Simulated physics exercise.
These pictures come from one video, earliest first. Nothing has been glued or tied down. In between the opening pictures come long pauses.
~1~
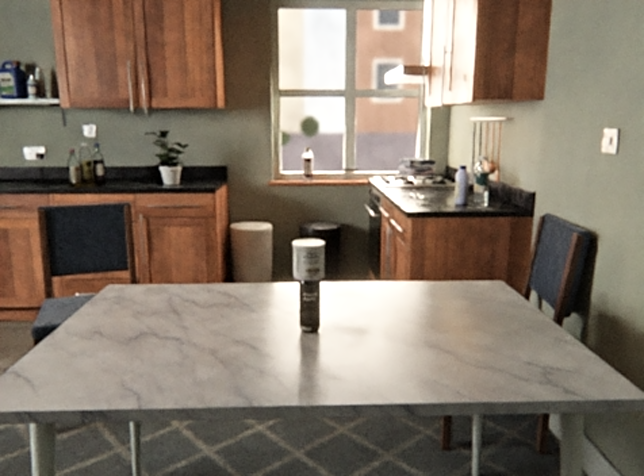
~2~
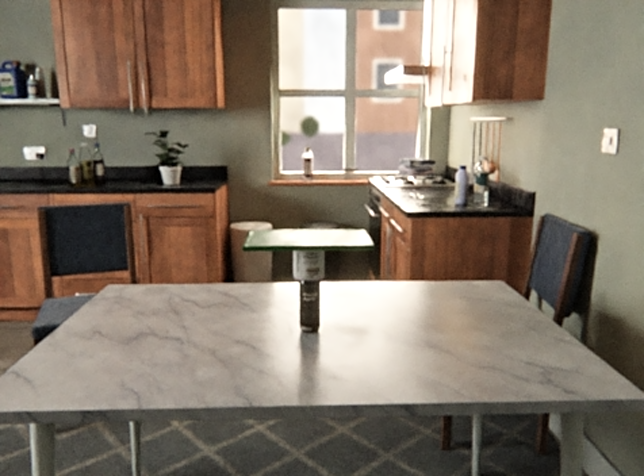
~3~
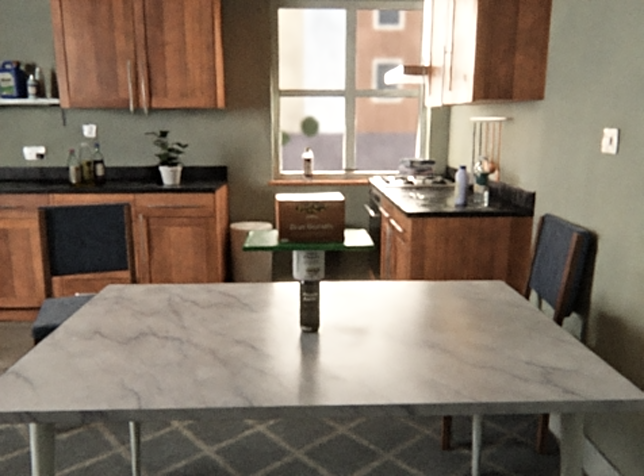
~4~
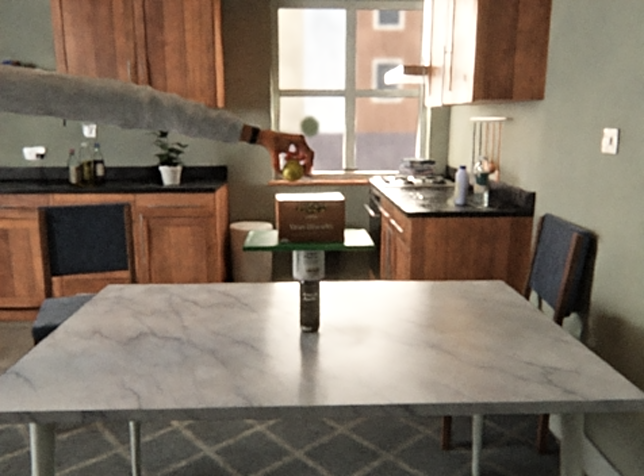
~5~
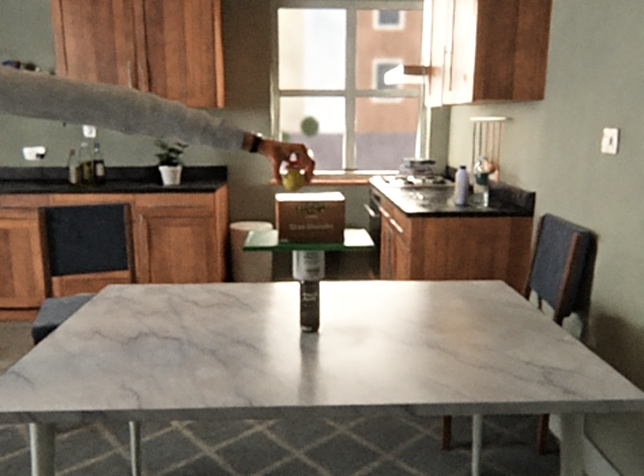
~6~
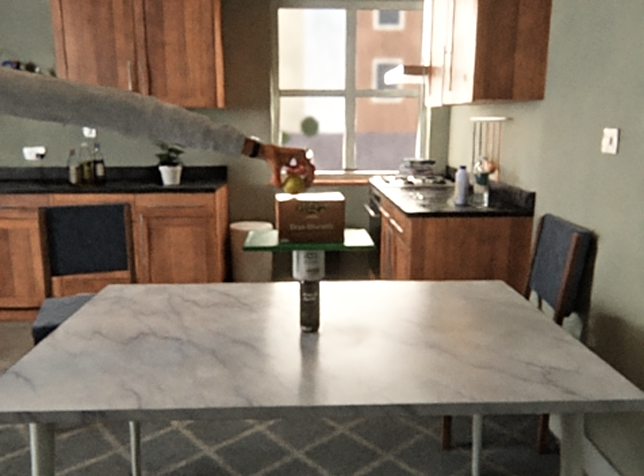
A green tray, then a box, appear atop a container before a hand lowers a lemon.
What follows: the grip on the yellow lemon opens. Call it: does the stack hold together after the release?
Yes, it holds together.
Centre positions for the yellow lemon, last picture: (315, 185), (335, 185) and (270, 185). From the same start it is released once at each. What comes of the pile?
The pile does not fall at first, does not fall second and goes down third.
Then, 0.20 s on from there, no change.
Then, 0.40 s on from there, yellow lemon resting near (294, 186).
In the end, all 5 unmoved. At the end, from the last picture's camera, yellow lemon near (294, 186). The pile holds.
